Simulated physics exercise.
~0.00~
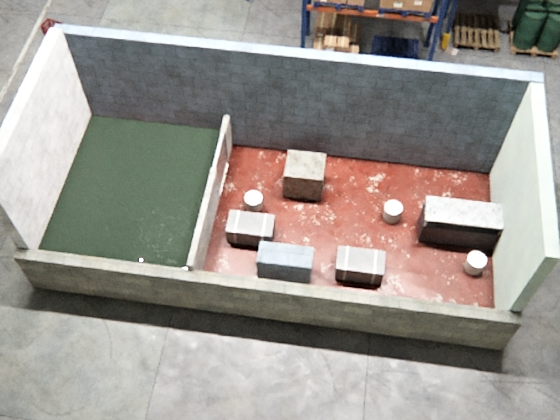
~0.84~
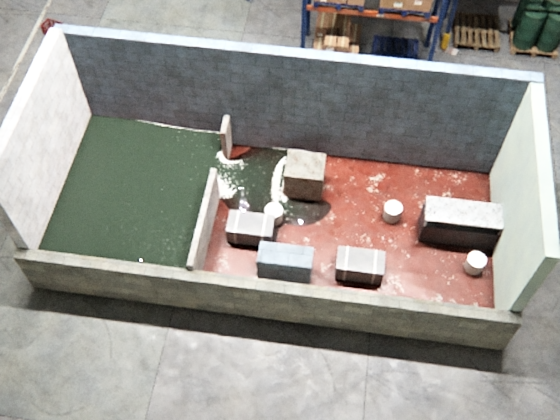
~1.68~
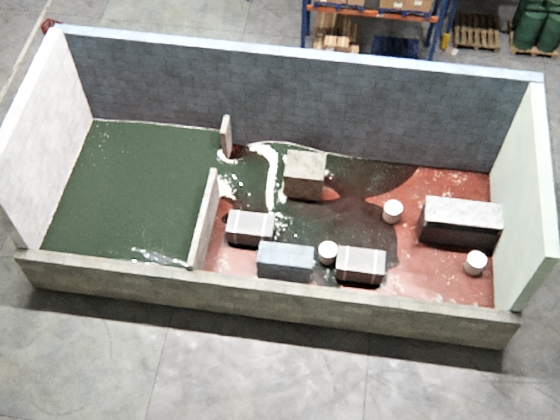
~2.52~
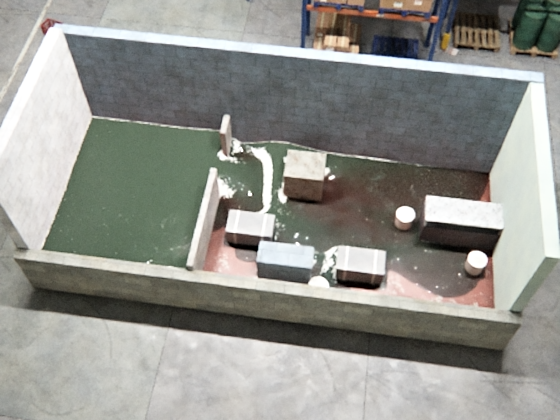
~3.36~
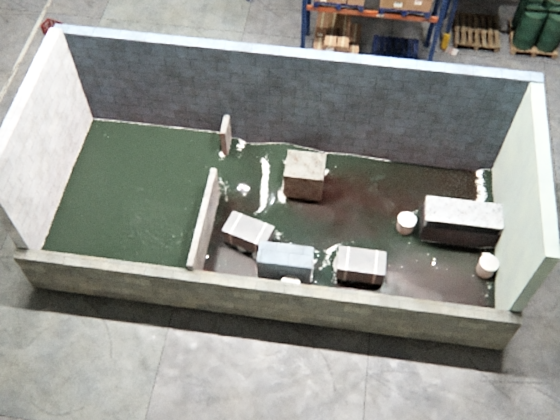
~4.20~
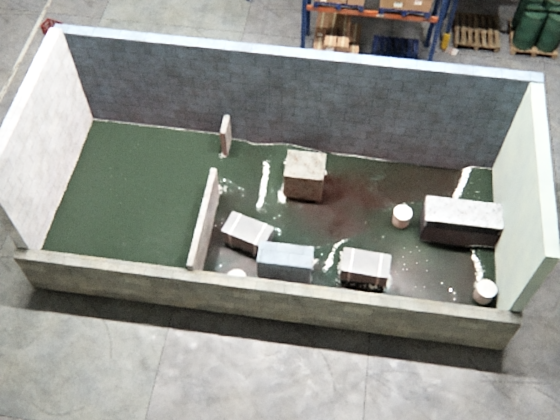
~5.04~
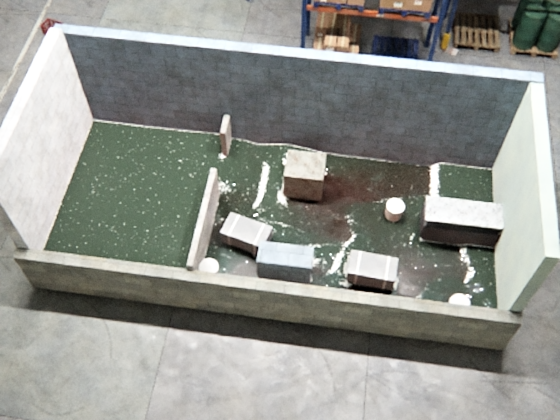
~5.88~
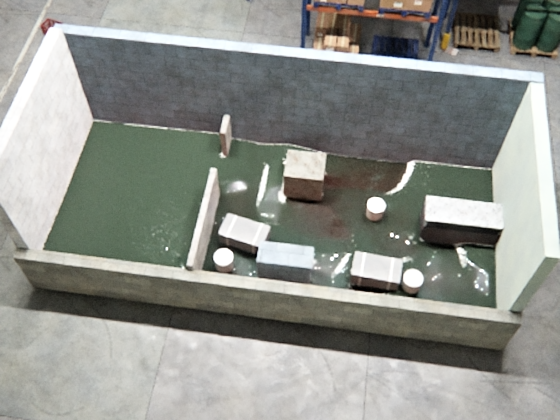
Dark green water fills the left room of a long, open-topped tank on a grey warehouse floor, seen from above, beside a dry red-floored room holding three white pails and several grey and brown trunks. A gap opens in the partition, and water pours through it, foaming past the brown trunk near the back wall. The nearest pail is swept right and toward the front, then drifts left along the front wall. Water covers the red floor as the front-left trunk tilts. The right-hand pail slides forward, then left, and finally all stand or float in murky green water.
